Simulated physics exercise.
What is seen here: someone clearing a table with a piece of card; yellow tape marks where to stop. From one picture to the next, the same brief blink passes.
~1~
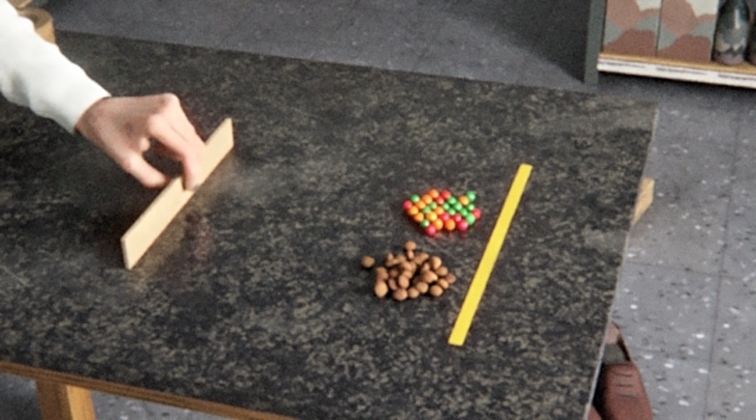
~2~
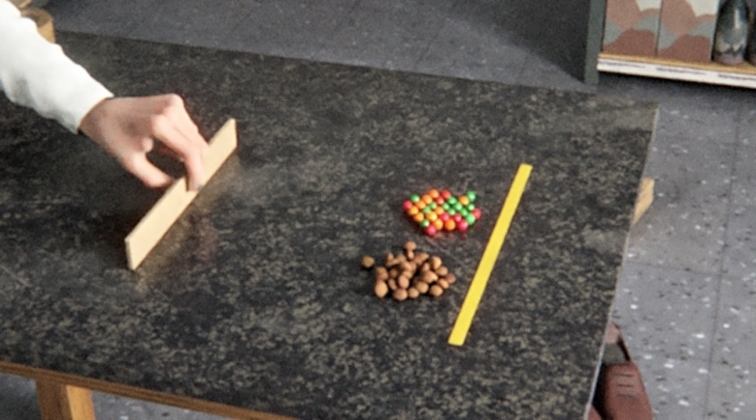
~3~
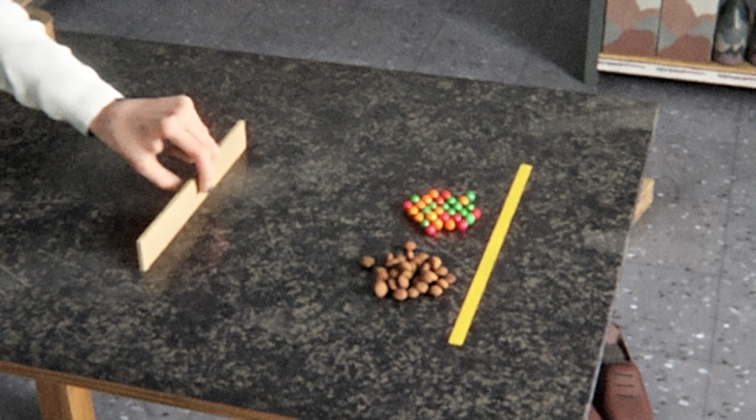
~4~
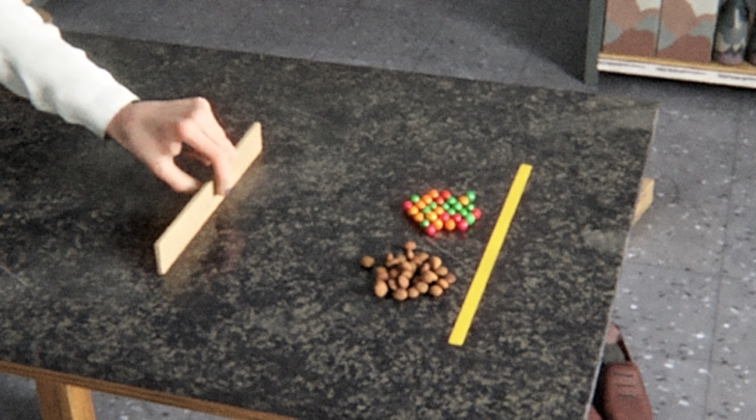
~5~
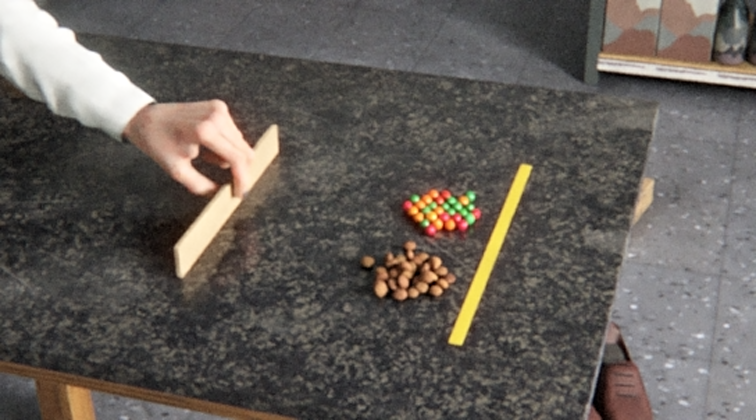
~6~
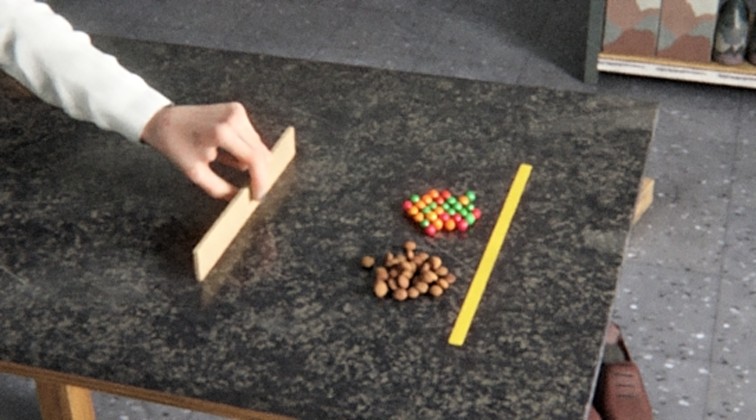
A dark, mottled stone-look tabletop above a grey speckled floor is seen from a raised, angled view that stays still. A pale wooden strip stands on edge at left under a hand in a white sleeve, while red, orange and green beads lie behind small brown pellets near a yellow tape strip at right. The hand slides the strip a short way rightward, leaving both piles unmoved and untouched.
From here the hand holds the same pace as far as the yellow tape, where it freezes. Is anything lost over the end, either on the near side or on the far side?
Front lot: None is lost. Back lot: Some is lost.
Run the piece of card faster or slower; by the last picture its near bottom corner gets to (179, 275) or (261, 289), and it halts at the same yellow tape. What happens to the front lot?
Number one, it stays put completely; number two, it stays put completely.
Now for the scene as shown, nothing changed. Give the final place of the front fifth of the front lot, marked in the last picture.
That fifth finishes close to (540, 292).
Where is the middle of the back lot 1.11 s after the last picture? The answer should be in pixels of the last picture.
Around (608, 232).
Then, 0.41 s later than the last frame, piece of card still moving, near (377, 203); front lot all on the table, its front near (448, 278); back lot all on the table, its front near (475, 214).
Then, 0.83 s later than the last frame, piece of card stopped at the yellow tape; front lot all on the table, its front near (531, 309); back lot all on the table, its front near (572, 212).
Then, 1.11 s later than the last frame, piece of card stopped at the yellow tape; front lot all on the table, its front near (548, 310); back lot just a few over the edge.
When it is over, piece of card stopped at the yellow tape; front lot all on the table, its front near (548, 310); back lot every one over the edge.
